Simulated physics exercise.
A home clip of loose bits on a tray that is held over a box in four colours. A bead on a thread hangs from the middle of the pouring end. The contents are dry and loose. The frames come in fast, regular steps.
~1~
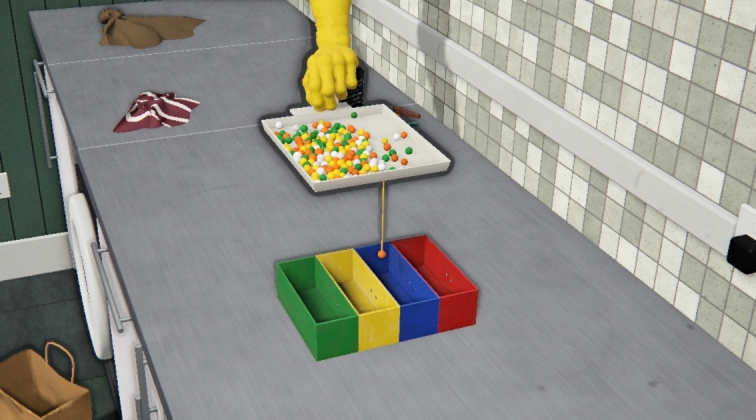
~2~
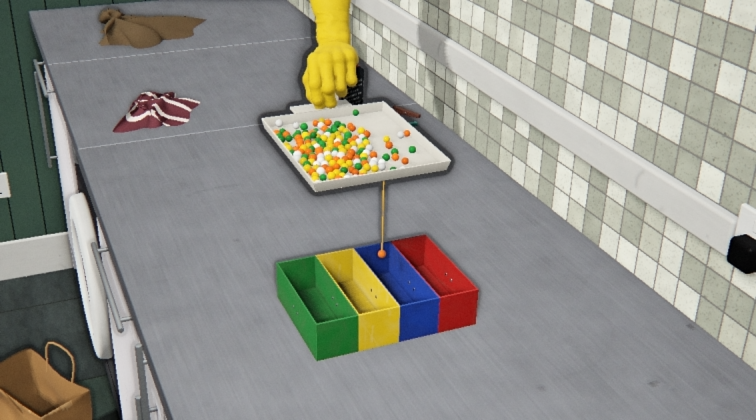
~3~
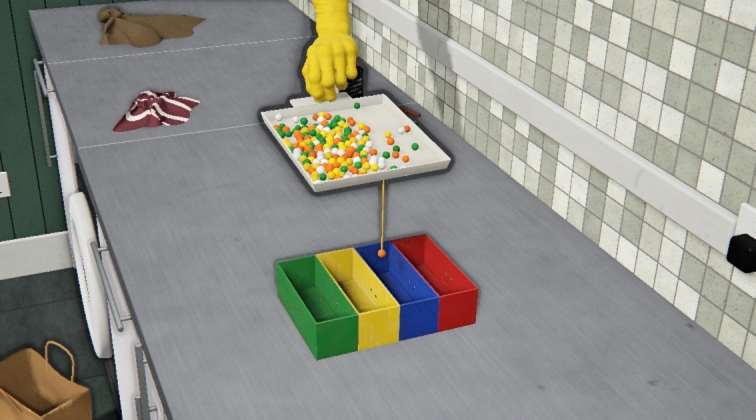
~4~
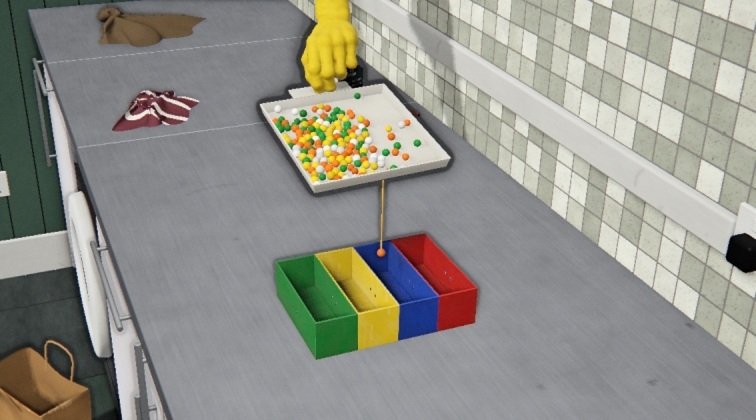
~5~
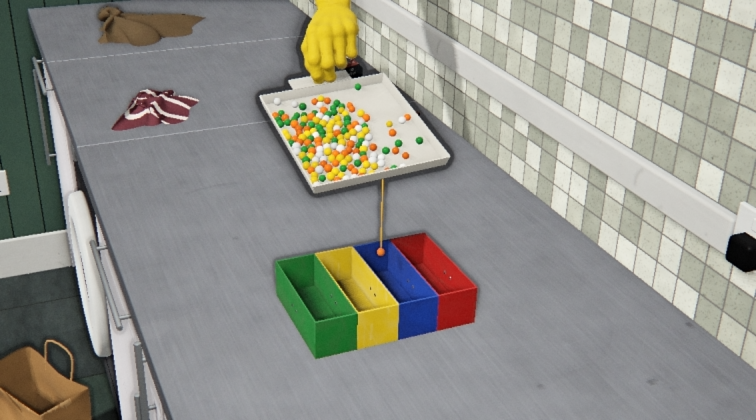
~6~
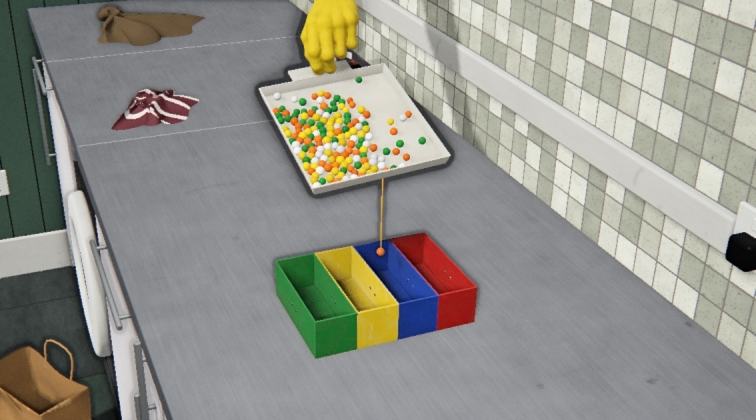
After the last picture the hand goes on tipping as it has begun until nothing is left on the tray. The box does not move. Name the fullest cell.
The green cell gets the most.
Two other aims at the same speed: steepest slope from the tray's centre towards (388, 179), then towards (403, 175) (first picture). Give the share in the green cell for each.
About 10 and 0 per cent.
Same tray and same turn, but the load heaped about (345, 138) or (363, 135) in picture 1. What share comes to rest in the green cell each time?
In turn 50 and 40 in a hundred.
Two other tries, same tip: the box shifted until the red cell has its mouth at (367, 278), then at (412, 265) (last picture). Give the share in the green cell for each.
First some 0, then 20 per cent.
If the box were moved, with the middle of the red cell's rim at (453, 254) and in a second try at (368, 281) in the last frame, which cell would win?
The first try: That green cell. The second: The cell in blue.
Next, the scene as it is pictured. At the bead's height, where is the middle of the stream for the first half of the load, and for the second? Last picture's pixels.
At about (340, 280), then at (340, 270).
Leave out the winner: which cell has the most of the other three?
In second place: Yellow.
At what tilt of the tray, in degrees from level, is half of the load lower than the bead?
Roughly 80°.
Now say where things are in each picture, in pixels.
Corners of the pouring end (316, 181) and (447, 160), level; middle of the load (336, 150), round plastic beads; bead on its thread (382, 254); green cell (337, 335); yellow cell (379, 325); blue cell (419, 316); red cell (458, 308), in the first picture.
Corners of the pouring end (316, 181) and (447, 160), level; middle of the load (336, 151), in the second picture.
Corners of the pouring end (316, 182) and (447, 158), tipped barely, lowest at the left corner; middle of the load (336, 148), in the third picture.
Corners of the pouring end (315, 183) and (446, 157), tipped a little, lowest at the left corner; middle of the load (335, 144), about a tenth on the move, in the fourth picture.
Corners of the pouring end (315, 184) and (446, 155), tipped a little, lowest at the left corner; middle of the load (335, 141), about a tenth on the move, in the fifth picture.
Corners of the pouring end (315, 186) and (447, 154), tipped clearly, lowest at the left corner; middle of the load (335, 141), the larger part on the move; green cell (336, 332); yellow cell (378, 323); blue cell (418, 314); red cell (457, 305), in the sixth picture.
Just after the last frame, tray tipped steeply; the larger part on the tray; just a few in the green cell; just a few in the yellow cell; just a few in the blue cell; about a tenth falling or outside the box.
A moment on, tray tipped right over; just a few on the tray; roughly half in the green cell; roughly a quarter in the yellow cell; about a tenth in the blue cell; about a tenth falling or outside the box.
Further on, tray tipped past a quarter turn; roughly half in the green cell; roughly a third in the yellow cell; about a tenth in the blue cell; about a tenth falling or outside the box.
When it is over, tray tipped past a quarter turn; roughly half in the green cell; roughly a third in the yellow cell; about a tenth in the blue cell; not one in the red cell; about a tenth outside the box.
